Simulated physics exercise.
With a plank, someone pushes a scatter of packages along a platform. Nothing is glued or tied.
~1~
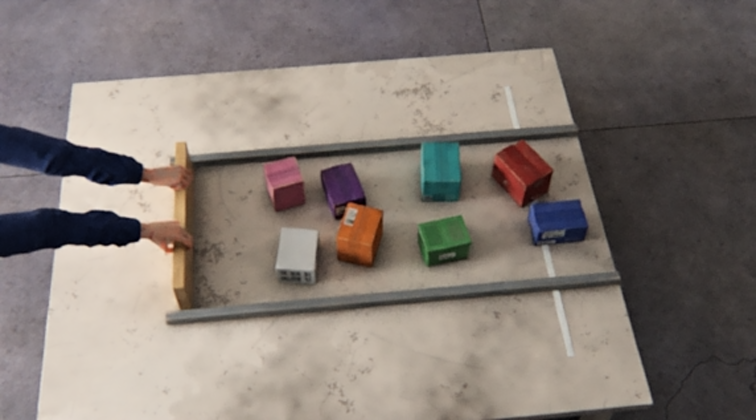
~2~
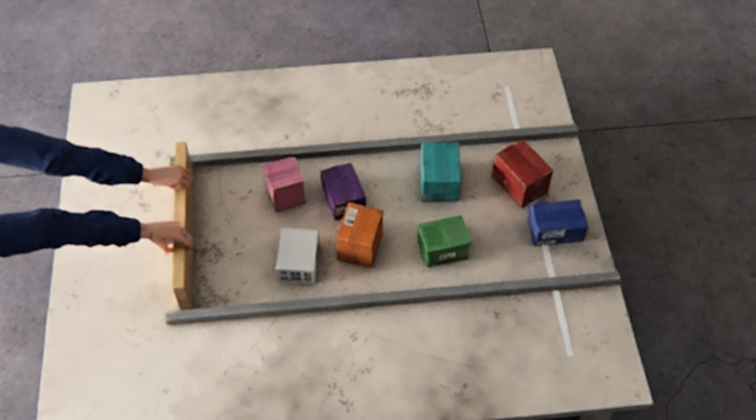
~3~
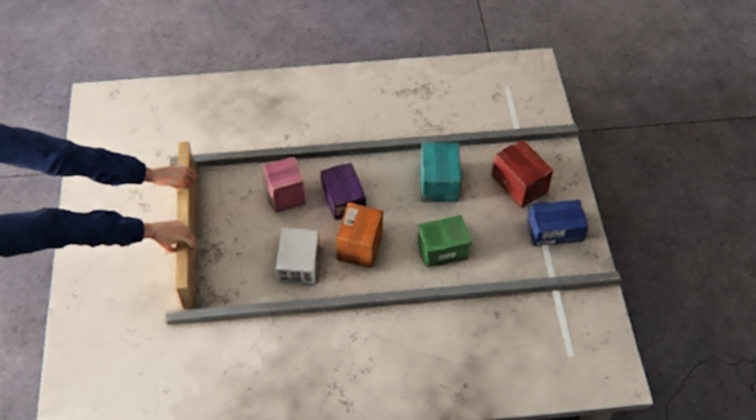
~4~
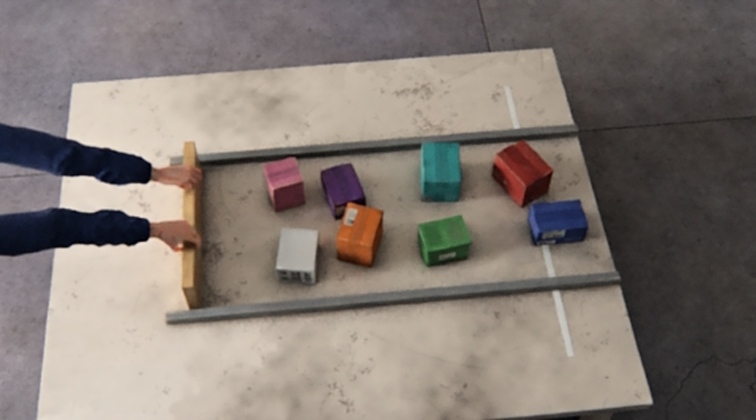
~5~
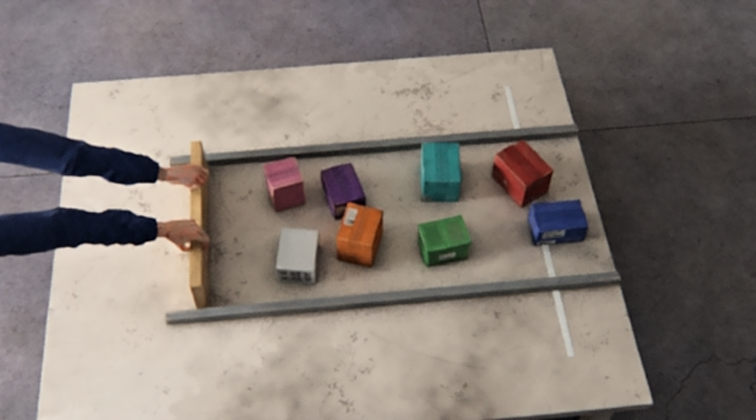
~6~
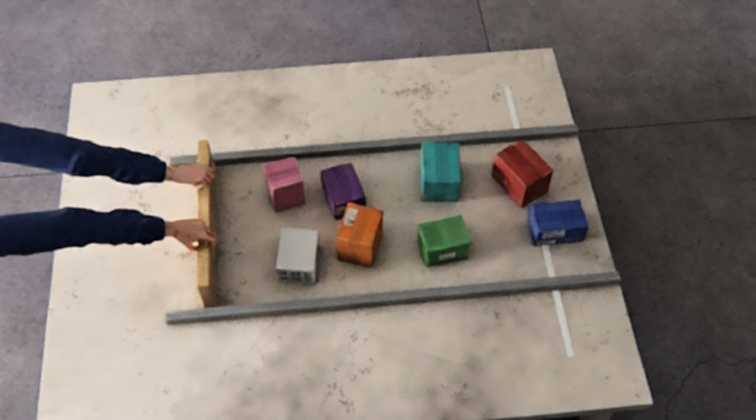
Two hands in dark blue sleeves hold a wooden plank upright across the left end of a pale, stained platform on a grey floor, seen from above. Between two grey rails lie eight scattered packages: pink, purple, white and orange nearer the plank, turquoise and green beyond, red and blue at right by a white tape line. The hands slide the plank slowly a short way right, touching no package, while everything else and the camera stay still.
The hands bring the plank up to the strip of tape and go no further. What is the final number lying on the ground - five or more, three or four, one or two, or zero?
After that push, what drops off the edge is more than two, under five.
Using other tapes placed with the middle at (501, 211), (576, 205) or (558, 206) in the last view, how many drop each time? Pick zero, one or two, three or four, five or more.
Taking the places in the order asked: Either one or two, then more than four, then five or over.
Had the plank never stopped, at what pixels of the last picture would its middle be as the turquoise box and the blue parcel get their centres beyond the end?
Around (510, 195), then around (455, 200).
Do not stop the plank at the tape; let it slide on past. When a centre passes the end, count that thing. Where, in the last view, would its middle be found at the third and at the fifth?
At (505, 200) for the third, at (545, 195) for the fifth.
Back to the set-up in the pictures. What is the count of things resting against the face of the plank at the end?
Looks like 2 of them, all told.
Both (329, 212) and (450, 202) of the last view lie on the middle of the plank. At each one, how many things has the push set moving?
4 by the first point, 8 by the second.
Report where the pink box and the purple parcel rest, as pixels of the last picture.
Answer: First (547, 166), after that (579, 173).
Early on, none off yet; blue parcel at rest near (558, 222); red parcel at rest near (522, 173); turquoise box at rest near (440, 172).
Finally, the number that fall off is three or four; lost, green tote, turquoise box, red parcel and blue parcel.
